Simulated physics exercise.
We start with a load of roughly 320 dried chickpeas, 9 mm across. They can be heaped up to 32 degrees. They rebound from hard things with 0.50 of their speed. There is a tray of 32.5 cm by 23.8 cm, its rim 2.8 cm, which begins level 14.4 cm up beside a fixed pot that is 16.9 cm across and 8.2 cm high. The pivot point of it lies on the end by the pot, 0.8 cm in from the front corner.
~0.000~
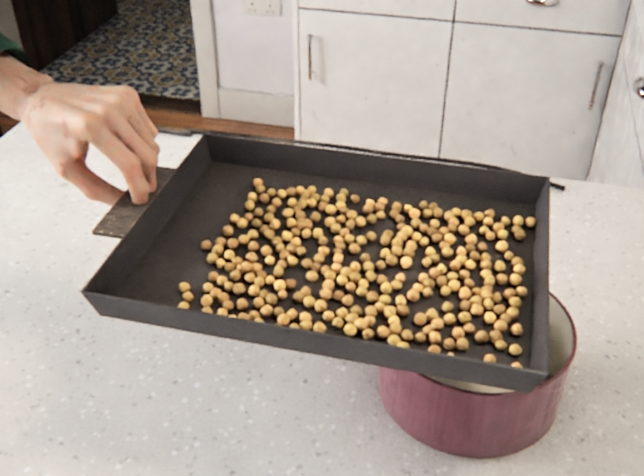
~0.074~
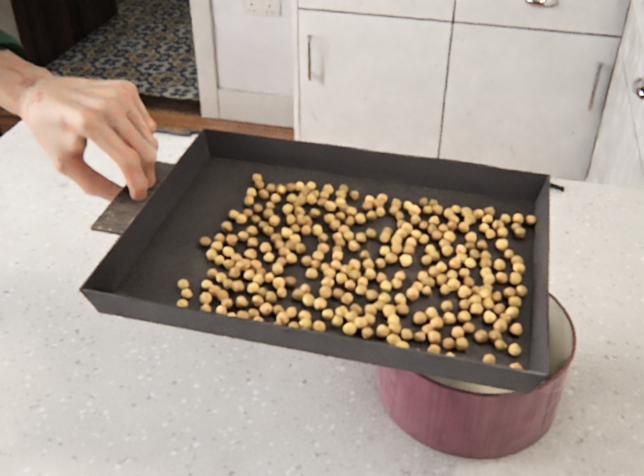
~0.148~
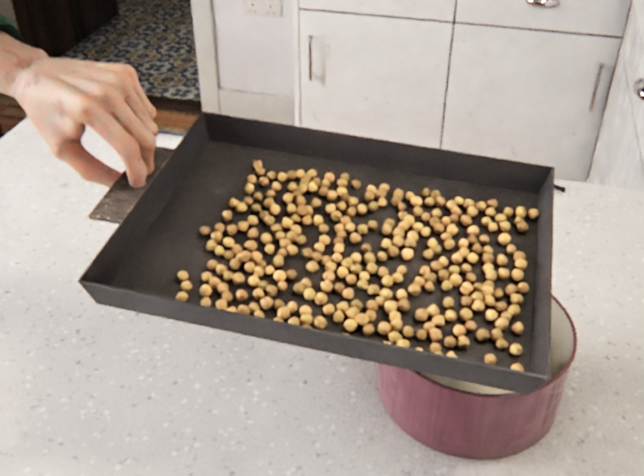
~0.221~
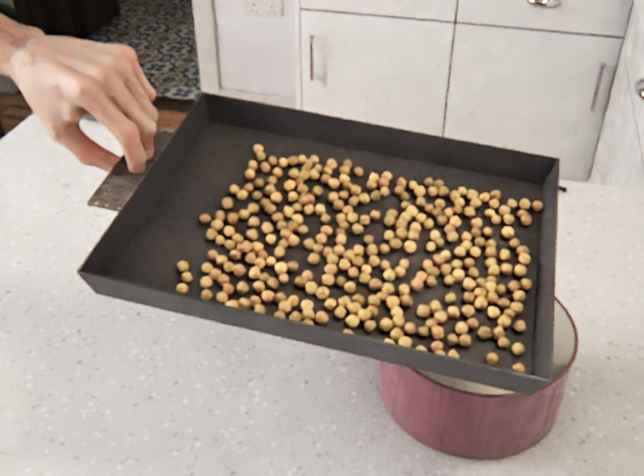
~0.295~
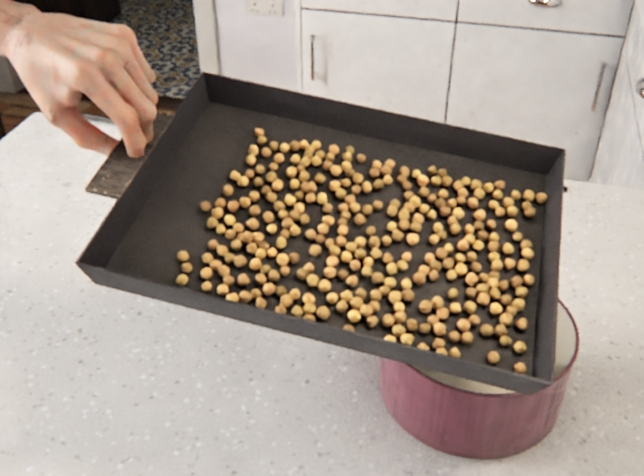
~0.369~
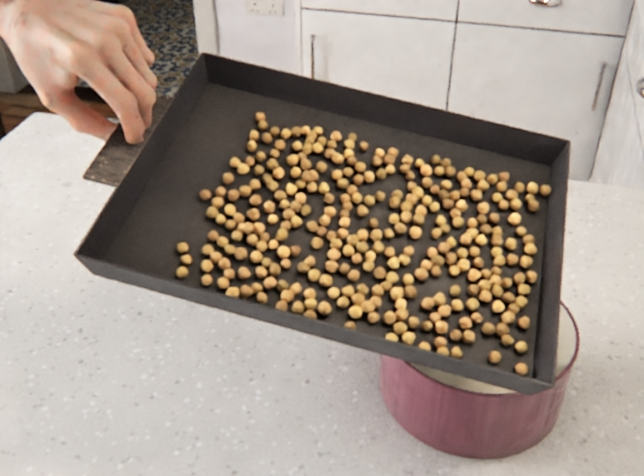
The clip shows a hand at left gripping a dark rectangular tray of scattered dried chickpeas above a speckled white counter, then raising its left side and far edge so it tilts toward a maroon pot at right.
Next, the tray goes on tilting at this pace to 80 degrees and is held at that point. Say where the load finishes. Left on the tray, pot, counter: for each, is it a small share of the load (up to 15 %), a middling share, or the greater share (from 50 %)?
Tray: The greater share, pot: A small share, counter: A small share.
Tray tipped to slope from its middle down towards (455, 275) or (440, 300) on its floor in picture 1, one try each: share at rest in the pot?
First try: About 0 percent; second try: About 0 percent.
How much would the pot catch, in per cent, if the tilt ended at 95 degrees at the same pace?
In that case some 0 per cent.
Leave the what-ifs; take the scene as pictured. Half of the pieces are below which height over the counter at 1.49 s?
Some 24 cm.
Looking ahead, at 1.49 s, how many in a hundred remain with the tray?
Reading: Approx. 100%.
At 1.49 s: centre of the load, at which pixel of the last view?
I'd put it close to (463, 261).
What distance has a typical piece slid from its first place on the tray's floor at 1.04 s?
About 5 cm.
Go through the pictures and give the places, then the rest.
Tray tilt 0 degrees, front corners at (94, 287) and (536, 364); middle of the pieces at (369, 267); pot at (477, 322), in the first frame.
Tray tilt 1 degrees, front corners at (93, 285) and (536, 365); middle of the pieces at (368, 265), in the second frame.
Tray tilt 4 degrees, front corners at (92, 276) and (538, 368), lowest corner right front; middle of the pieces at (370, 258), in the third frame.
Tray tilt 7 degrees, front corners at (91, 267) and (540, 370), lowest corner right front; middle of the pieces at (372, 251), in the fourth frame.
Tray tilt 11 degrees, front corners at (90, 258) and (543, 372), lowest corner right front; middle of the pieces at (374, 243), in the fifth frame.
Tray tilt 14 degrees, front corners at (88, 250) and (544, 374), lowest corner right front; middle of the pieces at (376, 236); pot at (480, 322). Its pace works out near 45 degrees a second, in the sixth frame.
After 1.04 s, tilt 45 degrees; the tray holds 100 %, the pot 0 %.
After 1.49 s, tilt 66 degrees; the tray holds 100 %, the pot 0 %.
After 2.01 s, tilt 80 degrees; the tray holds 100 %, the pot 0 %.
In the end, at 3.0 s, tray 95 %, pot 0 %, counter 5 %.
